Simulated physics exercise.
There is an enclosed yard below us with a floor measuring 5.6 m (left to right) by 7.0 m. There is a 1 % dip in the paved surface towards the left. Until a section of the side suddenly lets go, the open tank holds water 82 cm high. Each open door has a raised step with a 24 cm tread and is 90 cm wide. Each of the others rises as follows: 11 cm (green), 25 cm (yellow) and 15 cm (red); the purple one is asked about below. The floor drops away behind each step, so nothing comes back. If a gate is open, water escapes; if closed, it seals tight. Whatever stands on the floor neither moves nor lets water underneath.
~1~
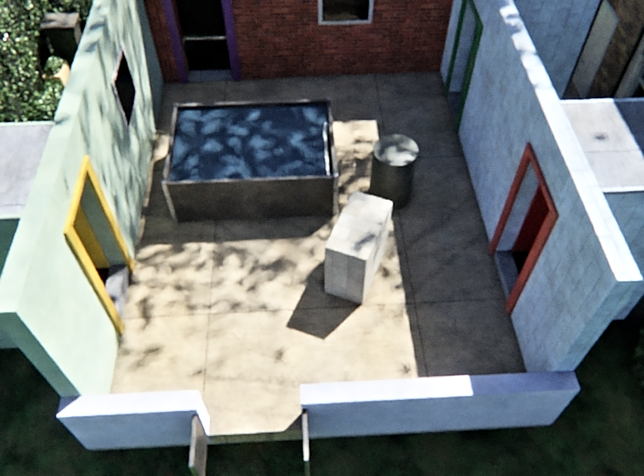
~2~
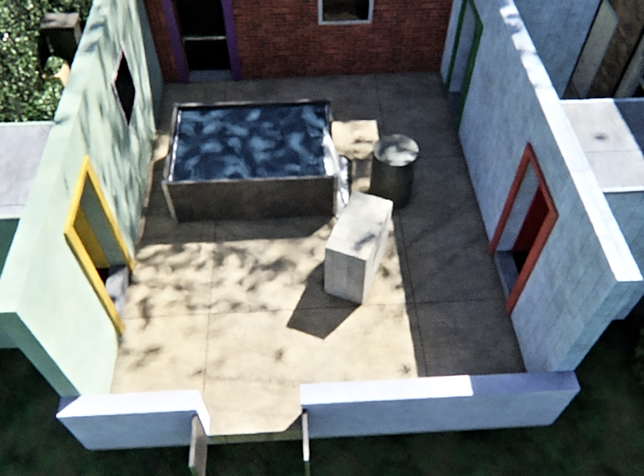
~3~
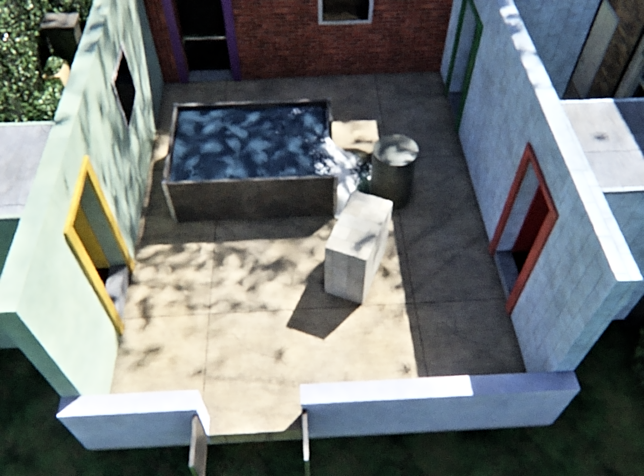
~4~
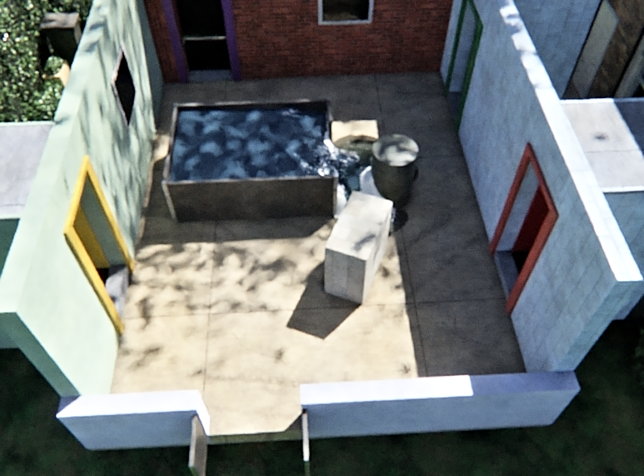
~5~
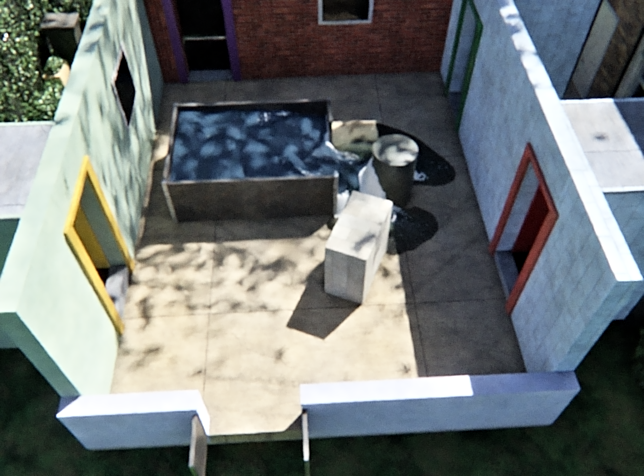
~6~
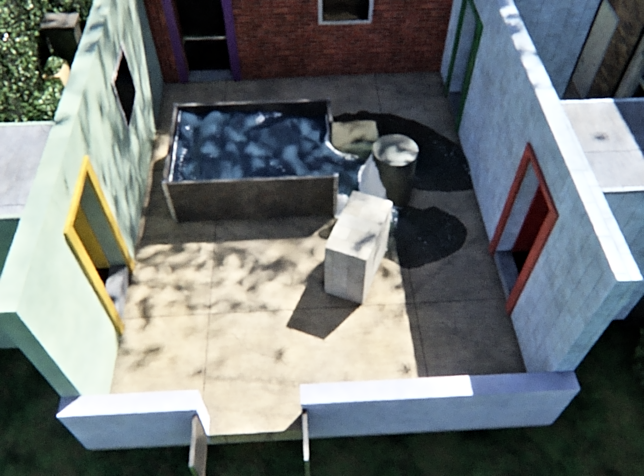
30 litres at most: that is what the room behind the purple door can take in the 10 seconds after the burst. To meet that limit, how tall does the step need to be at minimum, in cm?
At least 10 cm or so.
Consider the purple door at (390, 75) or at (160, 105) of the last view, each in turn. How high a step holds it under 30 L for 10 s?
About 19 cm for the first and 14.0 cm for the second.
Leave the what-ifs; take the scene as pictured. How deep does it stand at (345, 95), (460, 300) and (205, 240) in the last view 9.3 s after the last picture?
Respectively 7 cm, 8 cm and 9 cm.
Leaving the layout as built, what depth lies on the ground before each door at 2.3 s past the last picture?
Depths in cm: Purple 0, green 20, yellow 0, red 21.
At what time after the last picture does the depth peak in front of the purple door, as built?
I'd say near 8.0 seconds.
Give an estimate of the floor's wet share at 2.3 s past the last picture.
Close to 55 per cent is wet.
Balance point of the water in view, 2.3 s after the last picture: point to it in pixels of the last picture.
Roughly (342, 185).
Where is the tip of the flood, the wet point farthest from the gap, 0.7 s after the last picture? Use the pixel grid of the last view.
Around (520, 348).
Then, 0.7 s after the last picture water covers 30 % of the floor, deepest (58 cm) near (358, 192); it has not reached the purple door.
Then, 2.3 s after the last picture water covers 55 % of the floor, deepest (36 cm) near (534, 398); it has not reached the purple door.
Then, 9.3 s after the last picture water covers 100 % of the floor, deepest (16 cm) near (153, 150); 14 cm at the purple door, 38 litres in over its 9 cm step.
At the purple door as built, the water peaked near 15 cm, 8.1 s after the last picture.
Run again over the same 10 s with other heights there, 38 litres in over 9 cm, 13 litres over 12 cm. The limit of 30 litres is kept from about 10 cm up.
